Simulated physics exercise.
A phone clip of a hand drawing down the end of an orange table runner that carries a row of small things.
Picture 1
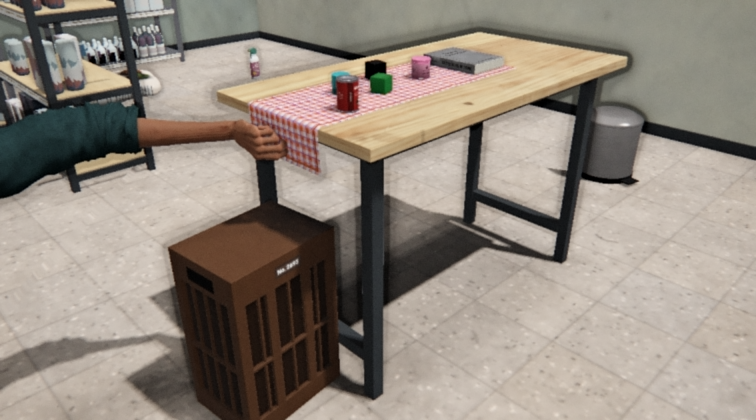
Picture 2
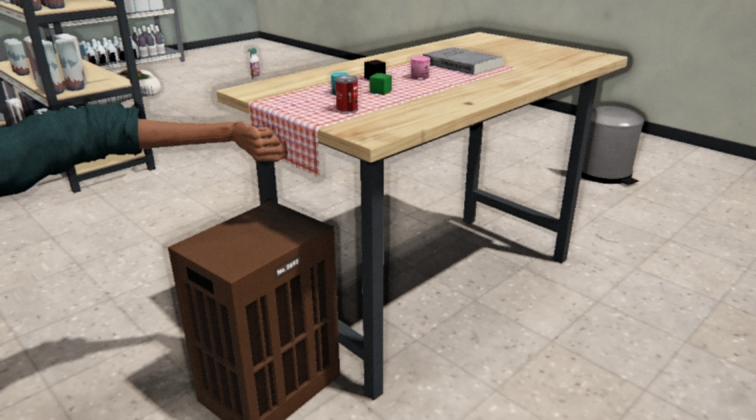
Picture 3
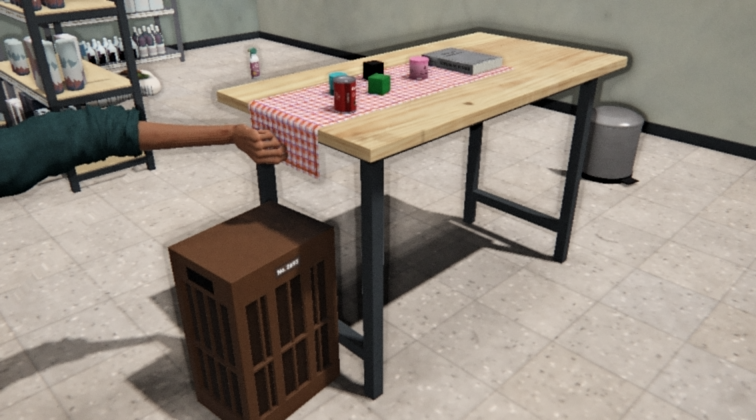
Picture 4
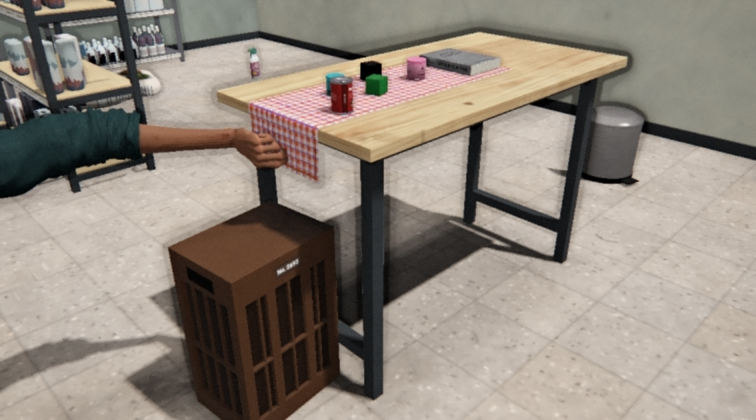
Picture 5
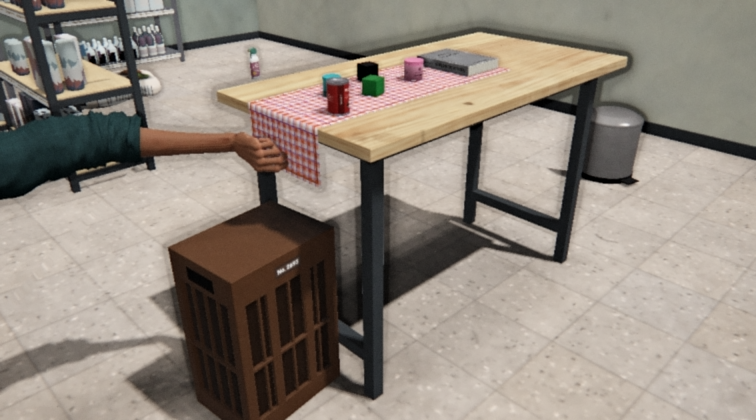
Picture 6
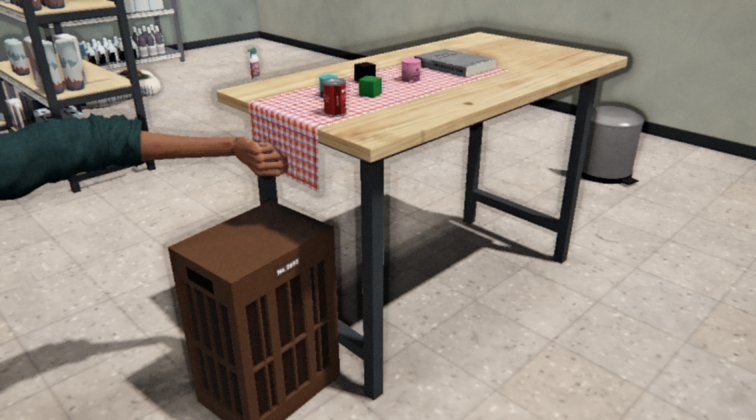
A hand slowly drew down the end of a checkered runner on a wooden table, and the red can, small pots, cubes and book on it shifted slightly left toward the hand.
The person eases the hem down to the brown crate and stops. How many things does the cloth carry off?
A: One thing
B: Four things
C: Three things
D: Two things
A.
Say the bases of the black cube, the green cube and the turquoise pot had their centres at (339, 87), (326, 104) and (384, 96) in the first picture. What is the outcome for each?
Note - black cube retained, green cube lost, turquoise pot retained.
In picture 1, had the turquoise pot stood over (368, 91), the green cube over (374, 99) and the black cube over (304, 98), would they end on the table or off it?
Turquoise pot: Still up. Green cube: Still up. Black cube: Off.
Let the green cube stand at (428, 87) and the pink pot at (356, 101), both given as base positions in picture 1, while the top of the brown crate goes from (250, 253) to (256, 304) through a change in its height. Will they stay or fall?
In the end the green cube is still on top and the pink pot is no longer on top.
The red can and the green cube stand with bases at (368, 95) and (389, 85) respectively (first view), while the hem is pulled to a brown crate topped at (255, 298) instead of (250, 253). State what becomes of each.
The red can is lost; the green cube stays put.
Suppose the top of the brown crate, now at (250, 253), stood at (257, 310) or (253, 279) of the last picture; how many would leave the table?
The numbers are 3 and 2.
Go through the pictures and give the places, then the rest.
The first frame shows hem (321, 176); red can (347, 78); turquoise pot (340, 74); green cube (382, 76); black cube (376, 61); pink pot (421, 58); top of the crate (250, 253).
The second frame shows hem (319, 178); red can (347, 78).
The third frame shows hem (320, 180); turquoise pot (338, 74).
The fourth frame shows hem (319, 184); green cube (377, 77); top of the crate (250, 253).
The fifth frame shows hem (321, 188); black cube (368, 63).
The sixth frame shows hem (320, 193); red can (334, 81); turquoise pot (329, 77); green cube (370, 78); black cube (365, 64); pink pot (411, 60).
Soon after, hem near (287, 202); all still up.
Then, hem on the crate; red can gone.
At rest, hem on the crate; red can gone. The count of fallen things is one.
